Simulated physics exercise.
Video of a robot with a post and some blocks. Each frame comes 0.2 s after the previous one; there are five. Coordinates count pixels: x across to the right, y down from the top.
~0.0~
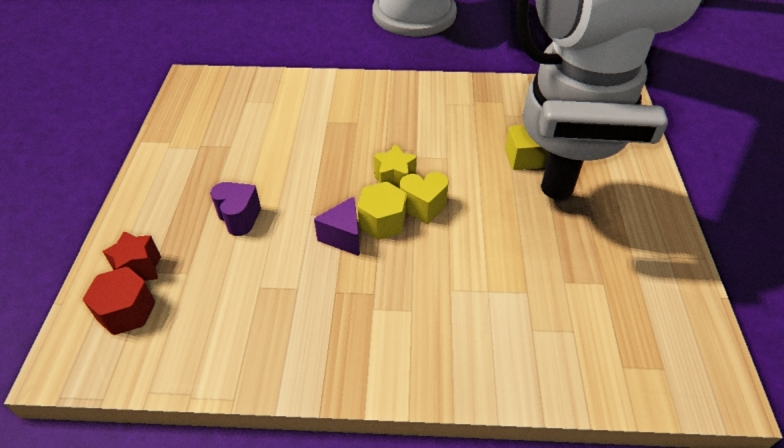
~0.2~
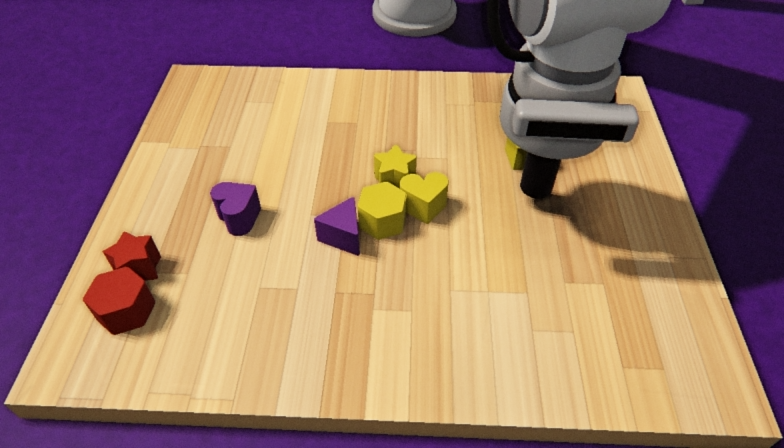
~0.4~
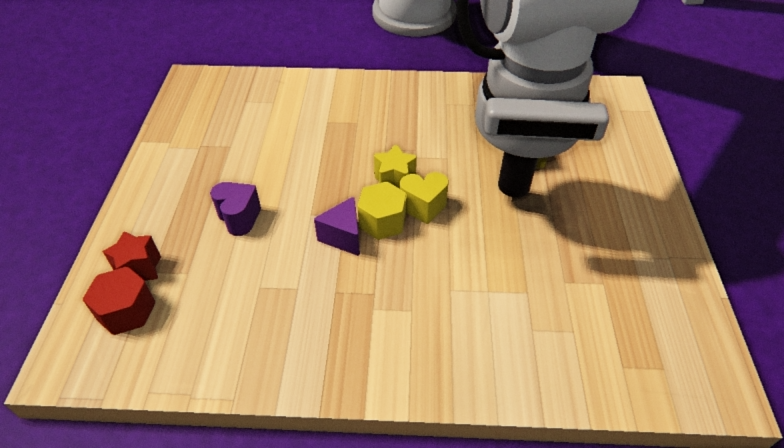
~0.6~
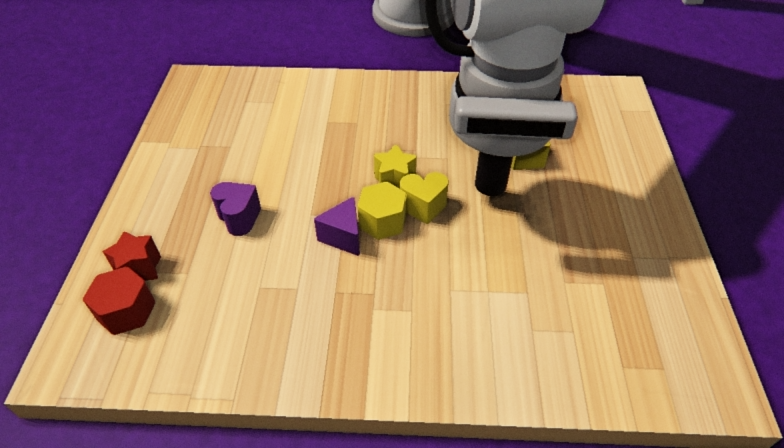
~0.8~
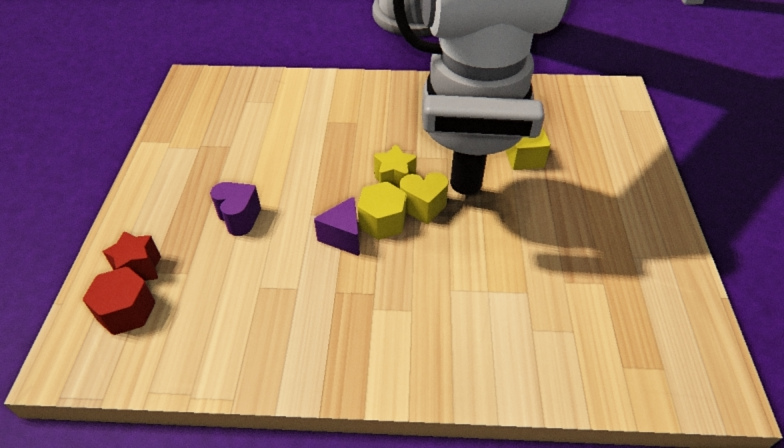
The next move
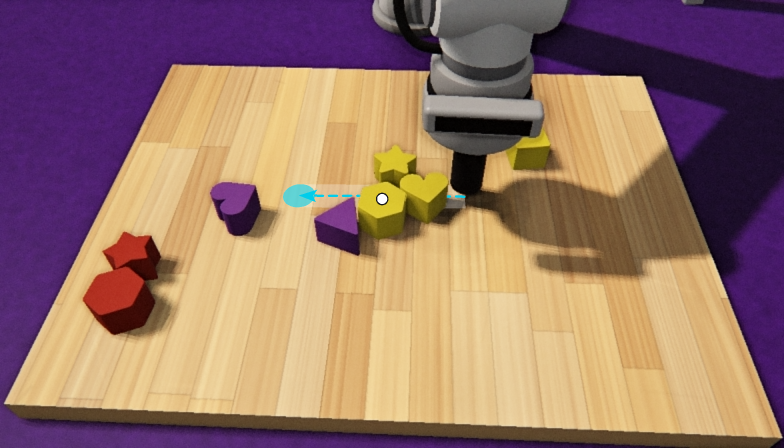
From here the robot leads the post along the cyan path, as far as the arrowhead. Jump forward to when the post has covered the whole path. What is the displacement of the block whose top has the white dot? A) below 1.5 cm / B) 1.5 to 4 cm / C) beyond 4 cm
The answer is C.
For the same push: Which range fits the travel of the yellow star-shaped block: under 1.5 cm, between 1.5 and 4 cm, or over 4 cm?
My answer is that it shifts 1.5 to 4 cm.
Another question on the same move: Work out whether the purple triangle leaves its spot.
By the last moment, the purple triangle will have left its place.
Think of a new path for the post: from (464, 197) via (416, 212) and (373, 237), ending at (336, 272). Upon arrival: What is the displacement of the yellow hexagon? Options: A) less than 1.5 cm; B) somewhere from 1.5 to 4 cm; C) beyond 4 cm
My pick is C.
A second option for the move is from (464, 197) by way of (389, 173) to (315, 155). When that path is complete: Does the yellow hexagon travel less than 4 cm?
Final answer: Yes.
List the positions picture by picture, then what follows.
The first picture shows tip of the post (557, 189), middles of tops, purple triangle (342, 216), yellow hexagon (382, 199), yellow star-shaped block (395, 160), yellow heart (425, 185).
The second picture shows post (536, 188), nothing pushed.
The third picture shows post (514, 187), nothing pushed.
The fourth picture shows post (491, 185), nothing pushed.
The fifth picture shows post (466, 184), purple triangle (342, 216), yellow hexagon (382, 199), yellow star-shaped block (395, 160), yellow heart (425, 185).
The line goes from (464, 197) directly to (299, 196); the dot is on the yellow hexagon.
What follows on the original path. One third of the way, post (408, 184); purple triangle (305, 233), turned 35° anticlockwise; yellow hexagon (338, 215); yellow star-shaped block (386, 158), turned 25° clockwise; yellow heart (376, 193), turned 30° anticlockwise.
Two thirds of the way, post (353, 183); purple triangle (281, 249), turned 25° anticlockwise; yellow hexagon (319, 235), turned 15° clockwise; yellow star-shaped block (363, 152), turned 80° clockwise; yellow heart (343, 200), turned 95° anticlockwise.
At the end, post (297, 183); purple triangle (281, 249), turned 25° anticlockwise; yellow hexagon (320, 236), turned 20° clockwise; yellow star-shaped block (363, 152), turned 85° clockwise; yellow heart (335, 199), turned 125° anticlockwise.
